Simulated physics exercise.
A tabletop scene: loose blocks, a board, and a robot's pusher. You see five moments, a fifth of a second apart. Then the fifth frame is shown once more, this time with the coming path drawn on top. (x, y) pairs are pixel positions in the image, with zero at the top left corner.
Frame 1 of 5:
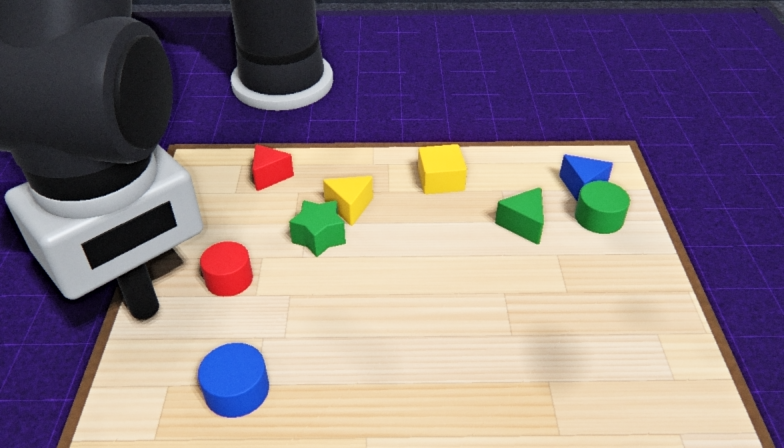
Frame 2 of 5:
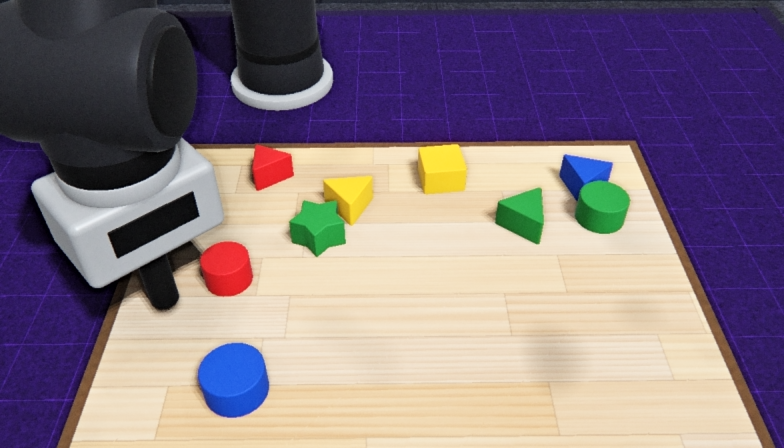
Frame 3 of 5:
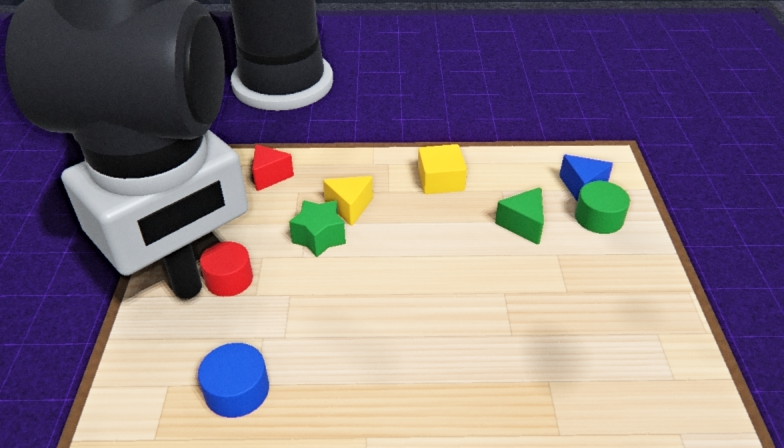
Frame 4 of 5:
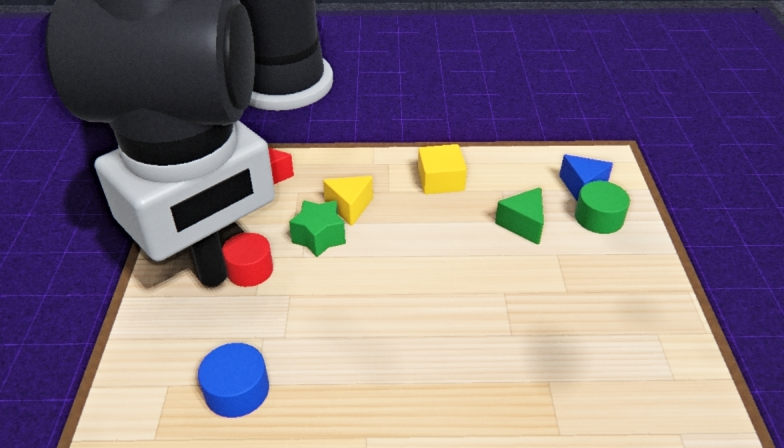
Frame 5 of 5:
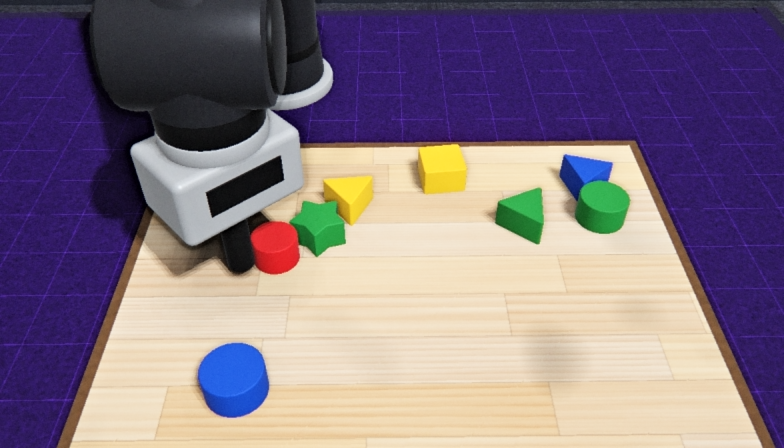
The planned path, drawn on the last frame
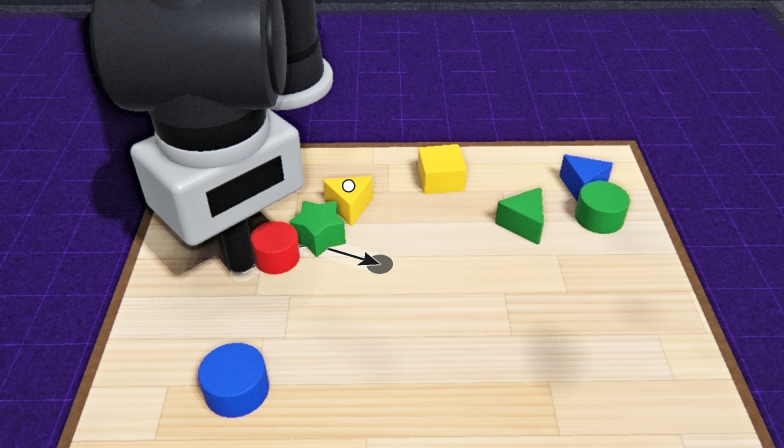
Robot arm moving right across a wooden board and pushing a red circular block up beside a green star block.
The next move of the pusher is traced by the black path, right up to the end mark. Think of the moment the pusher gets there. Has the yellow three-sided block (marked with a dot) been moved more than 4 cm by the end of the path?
I'd say yes.
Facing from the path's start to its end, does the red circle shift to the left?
Yes, that is what happens.
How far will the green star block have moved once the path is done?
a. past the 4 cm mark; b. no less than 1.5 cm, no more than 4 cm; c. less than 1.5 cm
Choice a: Past the 4 cm mark.
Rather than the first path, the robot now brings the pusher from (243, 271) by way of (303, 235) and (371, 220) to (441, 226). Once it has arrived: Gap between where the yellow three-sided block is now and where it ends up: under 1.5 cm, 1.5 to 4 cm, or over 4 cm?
By the end of the path, it will have gone past 4 cm.
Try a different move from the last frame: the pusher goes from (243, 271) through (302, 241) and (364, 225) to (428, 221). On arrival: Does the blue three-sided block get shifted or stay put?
Put simply, it stays right there.
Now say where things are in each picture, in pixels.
Pusher's lower end at (145, 309); red circle at (224, 257); green star block at (318, 215); yellow three-sided block at (349, 186), in the first frame.
Pusher at (165, 299); blocks still, in the second frame.
Pusher at (188, 289); blocks still, in the third frame.
Pusher at (214, 276); red circle at (246, 248), in the fourth frame.
Pusher at (242, 263); red circle at (274, 236); green star block at (318, 215); yellow three-sided block at (349, 186), in the fifth frame.
Drawn move, from (243, 271) over (287, 250) and (334, 251) to (380, 264); the dot is on the yellow three-sided block.
On the path given first. One third of the way, pusher at (287, 241); red circle at (316, 212); green star block at (354, 199), turned 25° clockwise; yellow three-sided block at (370, 176), turned 30° anticlockwise.
Two thirds of the way, pusher at (334, 243); red circle at (354, 208); green star block at (383, 188); yellow three-sided block at (385, 164), turned 45° anticlockwise.
At the end, pusher at (380, 256); red circle at (356, 208); green star block at (383, 187); yellow three-sided block at (385, 164), turned 50° anticlockwise.
